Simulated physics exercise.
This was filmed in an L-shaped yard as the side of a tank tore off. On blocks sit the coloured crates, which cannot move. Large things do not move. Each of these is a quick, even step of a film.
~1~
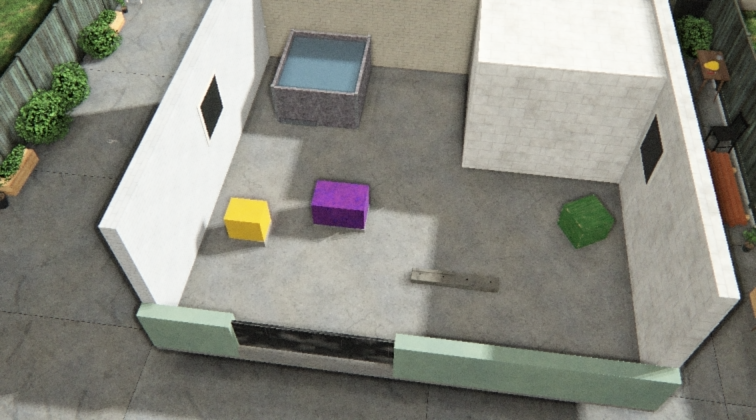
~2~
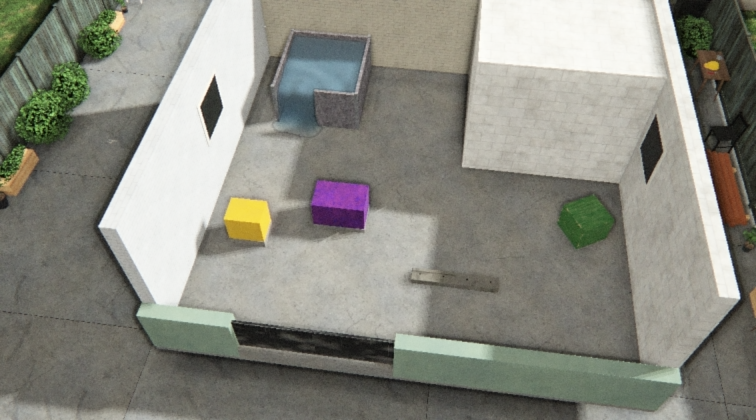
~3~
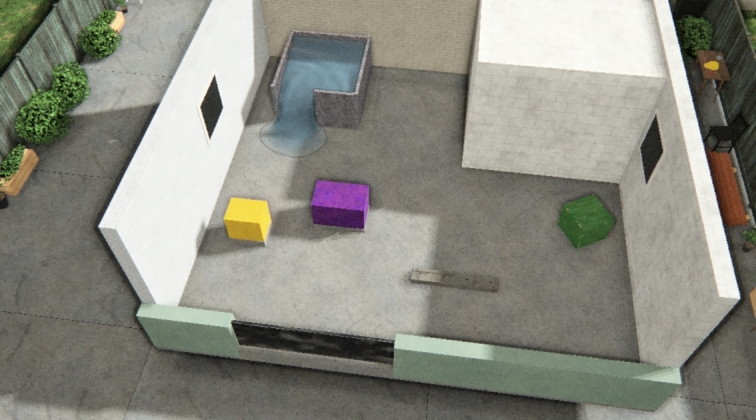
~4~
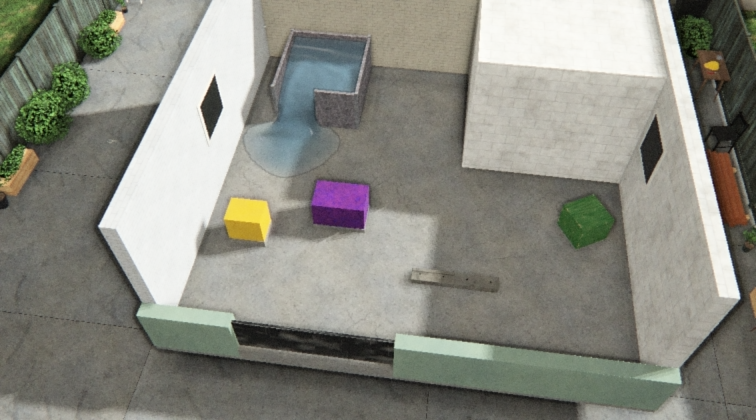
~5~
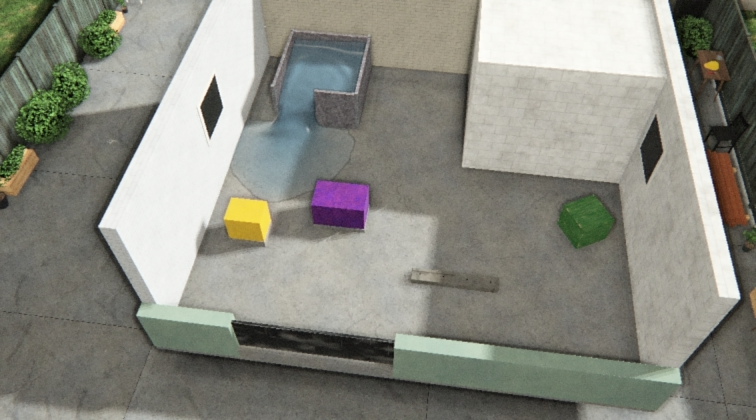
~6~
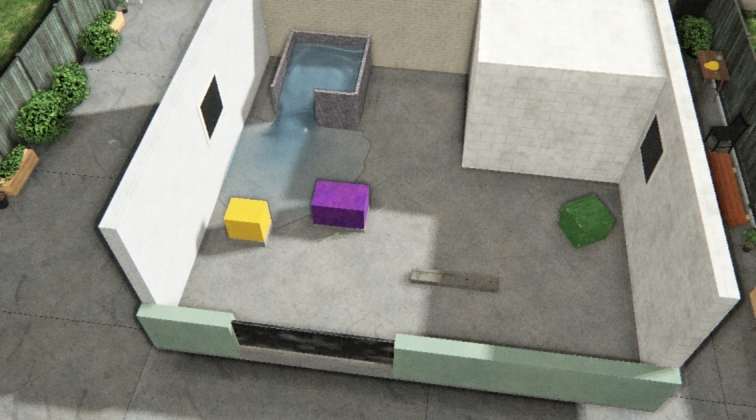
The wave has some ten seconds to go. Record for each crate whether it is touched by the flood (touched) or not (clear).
At the end, the yellow crate is not protected by its plinth. The purple crate is not protected by its plinth. The green crate is not protected by its plinth.
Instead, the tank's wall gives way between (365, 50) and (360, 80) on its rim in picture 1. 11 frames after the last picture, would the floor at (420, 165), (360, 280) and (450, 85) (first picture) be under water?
Drenched; spared; drenched.
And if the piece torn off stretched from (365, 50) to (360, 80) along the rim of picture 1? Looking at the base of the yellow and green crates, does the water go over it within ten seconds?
The yellow one is untouched; the green one is reached.
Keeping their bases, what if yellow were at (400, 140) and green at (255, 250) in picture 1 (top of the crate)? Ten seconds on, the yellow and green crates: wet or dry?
The yellow crate is not reached; the green crate is flooded.
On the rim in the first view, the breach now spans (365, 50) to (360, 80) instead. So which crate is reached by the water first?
Answer: The purple-painted one.
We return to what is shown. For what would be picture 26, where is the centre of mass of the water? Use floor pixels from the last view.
I'd point to (311, 193).
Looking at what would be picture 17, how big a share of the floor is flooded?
Around 35 in a hundred.
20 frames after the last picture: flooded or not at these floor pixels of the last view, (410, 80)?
I'd expect that place to be clear.
A moment on, water covers 25 % of the floor; the yellow crate water round its plinth, the purple crate water round its plinth, the green crate not reached.
Next, water covers 35 % of the floor; the yellow crate water round its plinth, the purple crate water round its plinth, the green crate not reached.
Then, water covers 55 % of the floor; the yellow crate water round its plinth, the purple crate water round its plinth, the green crate water round its plinth.
Later, water covers 75 % of the floor; the yellow crate water round its plinth, the purple crate water round its plinth, the green crate water round its plinth.
In the end, water covers 85 % of the floor; the yellow crate was topped, the purple crate was topped, the green crate was topped.
